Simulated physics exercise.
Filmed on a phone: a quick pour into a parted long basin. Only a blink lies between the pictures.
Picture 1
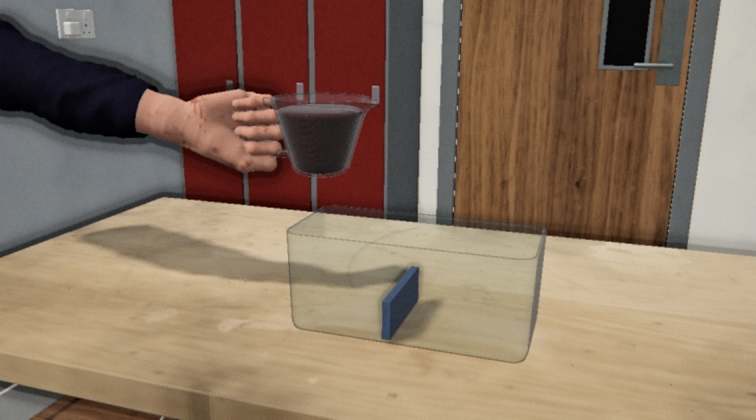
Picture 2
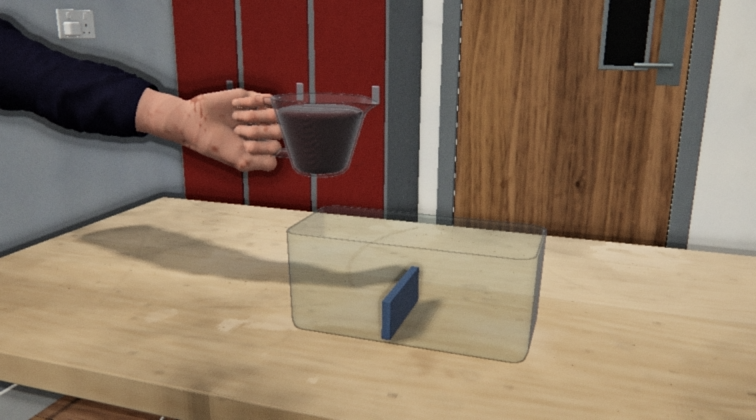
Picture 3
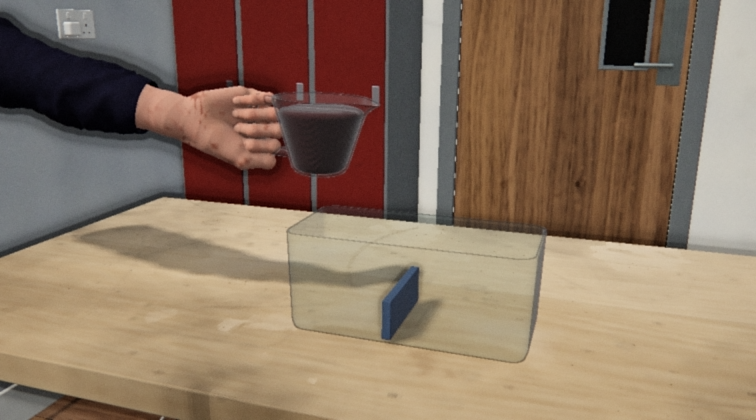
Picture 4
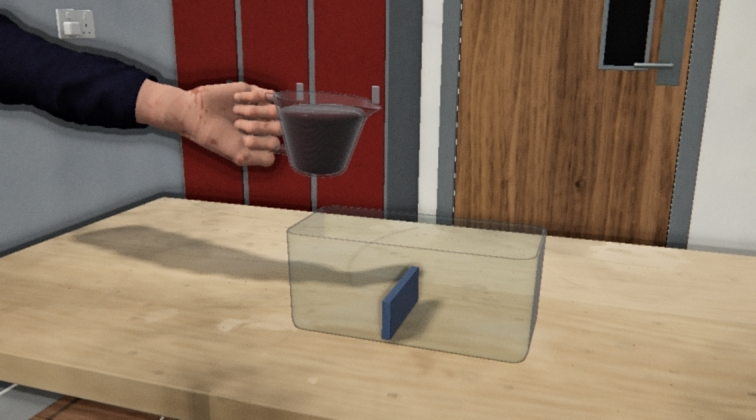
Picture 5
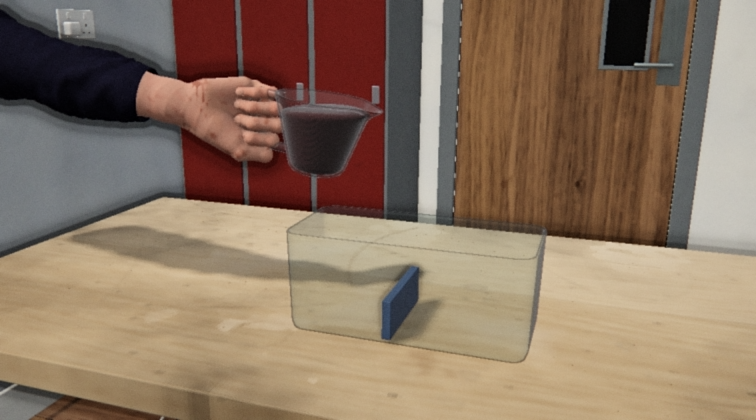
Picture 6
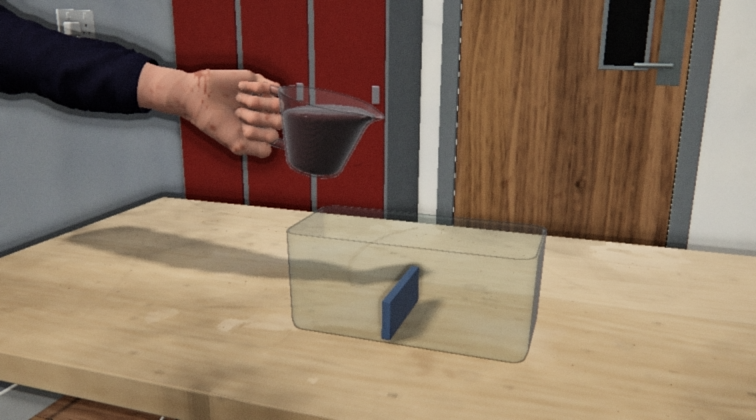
On a light wooden table in a room with red lockers and a wooden door, a hand holds a clear jug of dark liquid above a transparent basin with a blue divider, slowly tilting the jug slightly to the right.
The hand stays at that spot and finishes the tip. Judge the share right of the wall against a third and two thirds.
The share right of the wall is more than two thirds.
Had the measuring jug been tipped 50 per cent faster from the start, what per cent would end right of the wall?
Near 70 %.
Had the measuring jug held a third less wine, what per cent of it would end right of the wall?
Some 65 per cent.
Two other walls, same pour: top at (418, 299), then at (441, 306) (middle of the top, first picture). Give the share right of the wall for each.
Roughly 50 per cent, and 15 per cent.
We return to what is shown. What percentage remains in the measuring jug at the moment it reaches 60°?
Roughly 65 in a hundred.
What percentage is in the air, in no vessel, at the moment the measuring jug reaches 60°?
Roughly 20 in a hundred.
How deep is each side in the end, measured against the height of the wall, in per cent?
Left: 10 %. Right: 30 %.
A moment on, the measuring jug is tipped part way and 63 per cent is still to pour, 0 is left of the wall and 16 right of it.
Next, the measuring jug is tipped on its side and 13 per cent is still to pour, 9 is left of the wall and 69 right of it.
Then the measuring jug is tipped on its side and 0 per cent is still to pour, 23 is left of the wall and 77 right of it.
Later the measuring jug is tipped on its side and 0 per cent is still to pour, 23 is left of the wall and 77 right of it.
In the end 23 per cent lies left of the wall, 77 right of it and 0 outside.
